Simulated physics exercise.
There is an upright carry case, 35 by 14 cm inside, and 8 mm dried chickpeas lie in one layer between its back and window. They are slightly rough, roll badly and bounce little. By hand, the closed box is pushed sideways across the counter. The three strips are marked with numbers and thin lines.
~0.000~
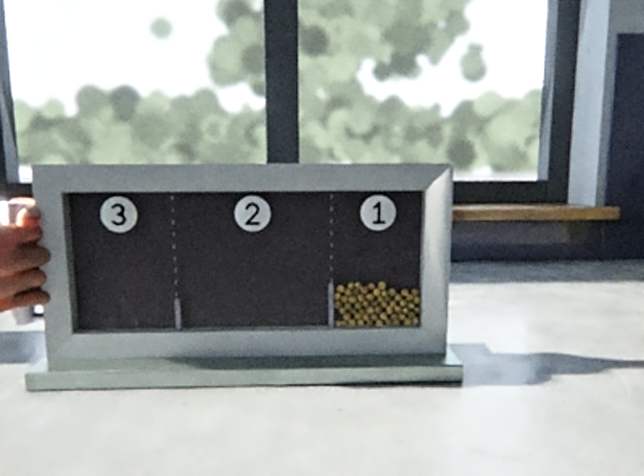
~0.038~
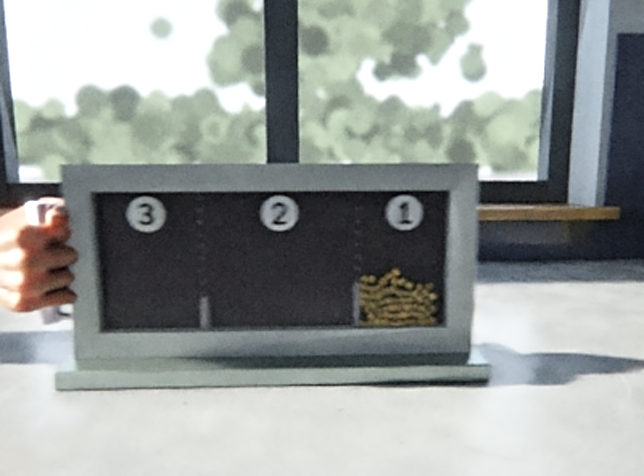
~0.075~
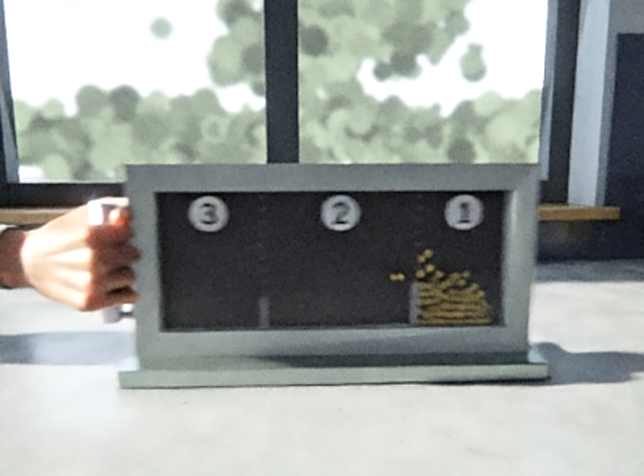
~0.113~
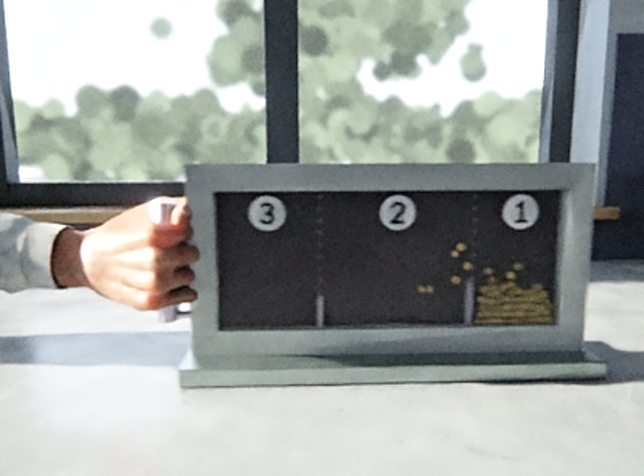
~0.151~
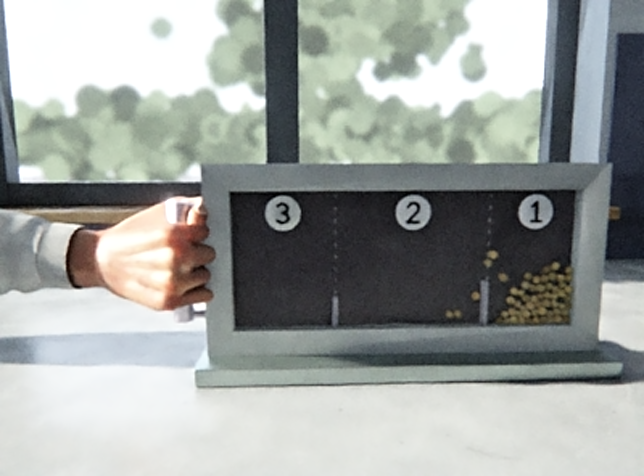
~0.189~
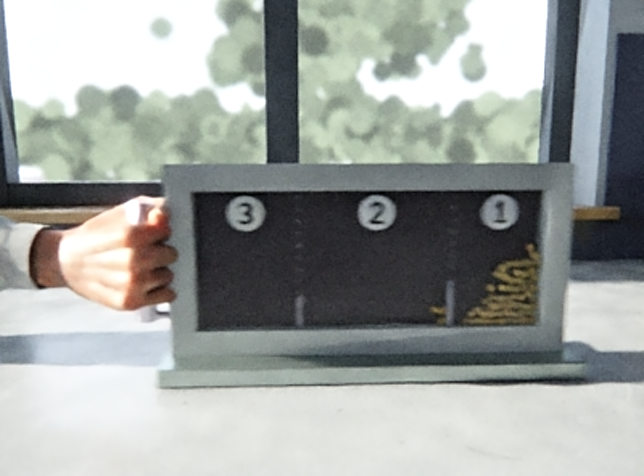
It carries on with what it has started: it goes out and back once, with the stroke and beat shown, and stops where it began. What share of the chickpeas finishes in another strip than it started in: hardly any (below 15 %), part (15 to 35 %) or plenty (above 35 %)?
A moderate share.
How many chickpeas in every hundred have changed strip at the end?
I'd guess roughly 25 percent, give or take.
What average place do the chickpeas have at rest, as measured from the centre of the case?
Some 7 cm right and 6 cm below.
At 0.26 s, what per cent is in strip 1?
About 95 percent of the load.
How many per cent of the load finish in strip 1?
My estimate is some 75 in a hundred.
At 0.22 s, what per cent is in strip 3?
About 0 per cent.
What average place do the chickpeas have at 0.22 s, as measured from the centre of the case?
Position estimate: Right 14 cm, below 4 cm.
By 0.22 s, it is 7 cm to the right; the chickpeas' middle is 14 cm right of and 4 cm below the centre; no. 1, 95 %, no. 2, 5 %; 5 % have changed strip.
By 0.26 s, it is 1 cm to the right; the chickpeas' middle is 13 cm right of and 4 cm below the centre; no. 1, 95 %, no. 2, 5 %; 5 % have changed strip.
By 0.29 s, it is at its start; the chickpeas' middle is 11 cm right of and 4 cm below the centre; no. 1, 95 %, no. 2, 5 %; 5 % have changed strip.
At rest by 1.1 s, it is at its start; no. 1, 75 %, no. 2, 20 %, no. 3, 10 %; 25 % have changed strip.
